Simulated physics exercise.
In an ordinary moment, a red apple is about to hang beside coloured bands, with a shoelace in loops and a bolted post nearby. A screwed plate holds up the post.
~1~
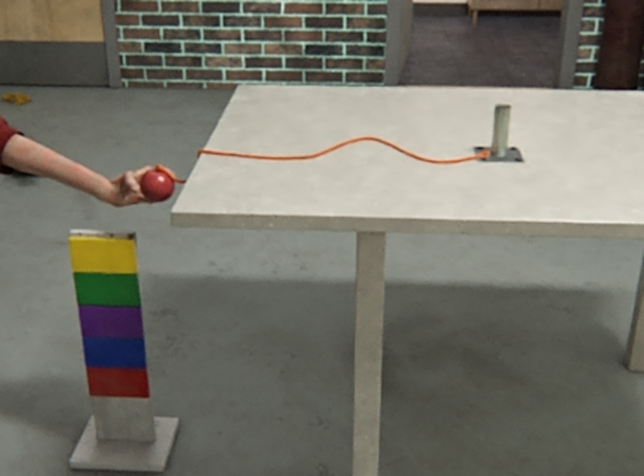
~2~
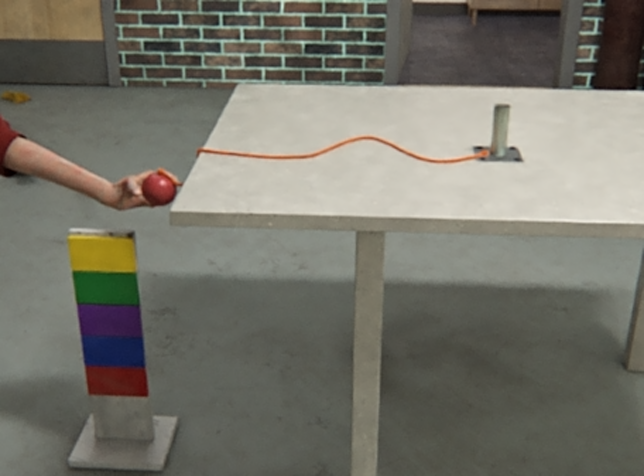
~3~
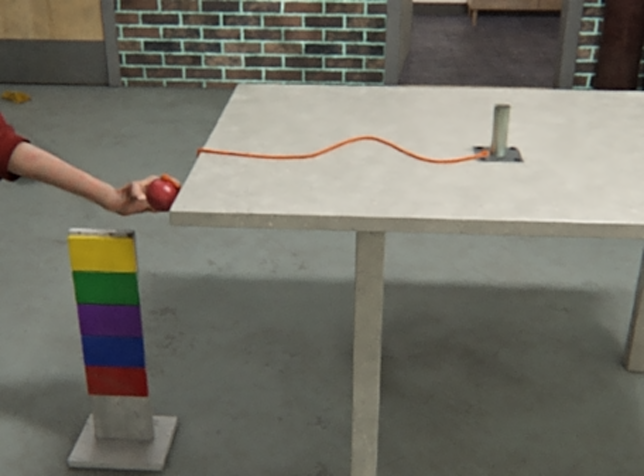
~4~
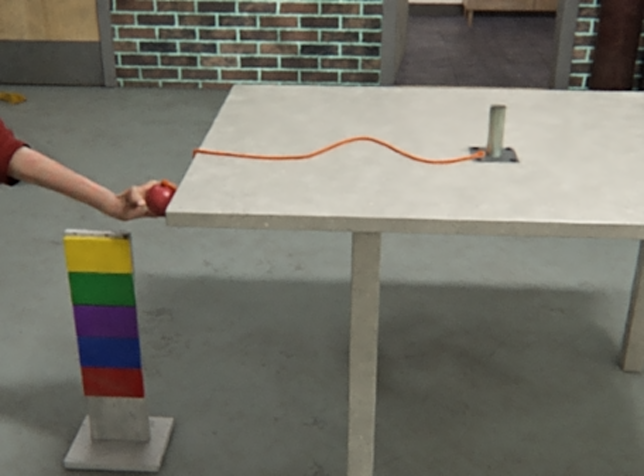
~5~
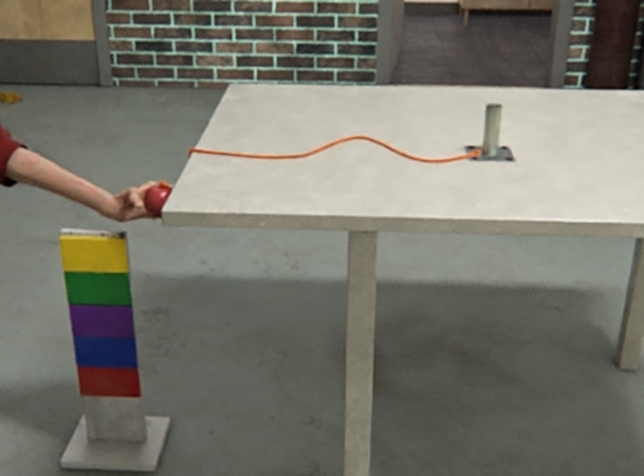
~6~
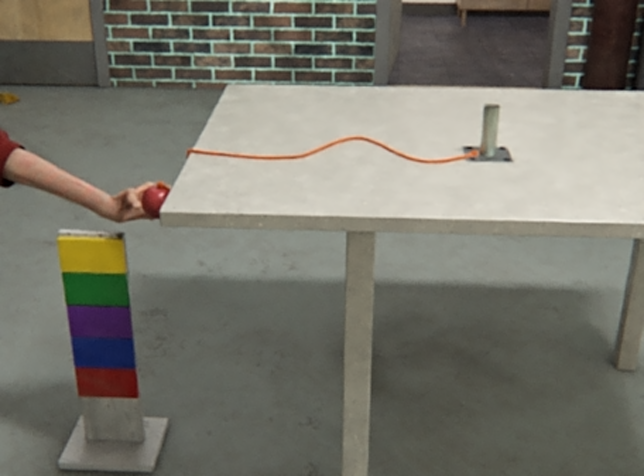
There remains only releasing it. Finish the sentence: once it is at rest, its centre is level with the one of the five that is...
Green.
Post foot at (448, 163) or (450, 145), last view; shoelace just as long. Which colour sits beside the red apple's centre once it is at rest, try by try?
Result per try, in order: Purple / purple.
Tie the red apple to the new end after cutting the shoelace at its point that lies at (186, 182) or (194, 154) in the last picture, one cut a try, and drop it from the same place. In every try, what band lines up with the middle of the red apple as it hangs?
Yellow; higher than all five.
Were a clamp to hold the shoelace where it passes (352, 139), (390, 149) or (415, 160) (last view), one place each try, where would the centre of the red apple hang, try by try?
Readings in order - (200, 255), (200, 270), (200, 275).
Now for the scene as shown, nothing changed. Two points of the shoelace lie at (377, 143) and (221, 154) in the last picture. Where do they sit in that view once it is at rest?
At (345, 151) for the first, at (193, 184) for the second.
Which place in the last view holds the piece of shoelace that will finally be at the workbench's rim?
At (252, 157), roughly.
Early on, apple near (221, 287); level with green.
Midway, apple near (187, 295); level with green.
Finally, apple near (197, 293); level with green. Its middle rests at the green band.
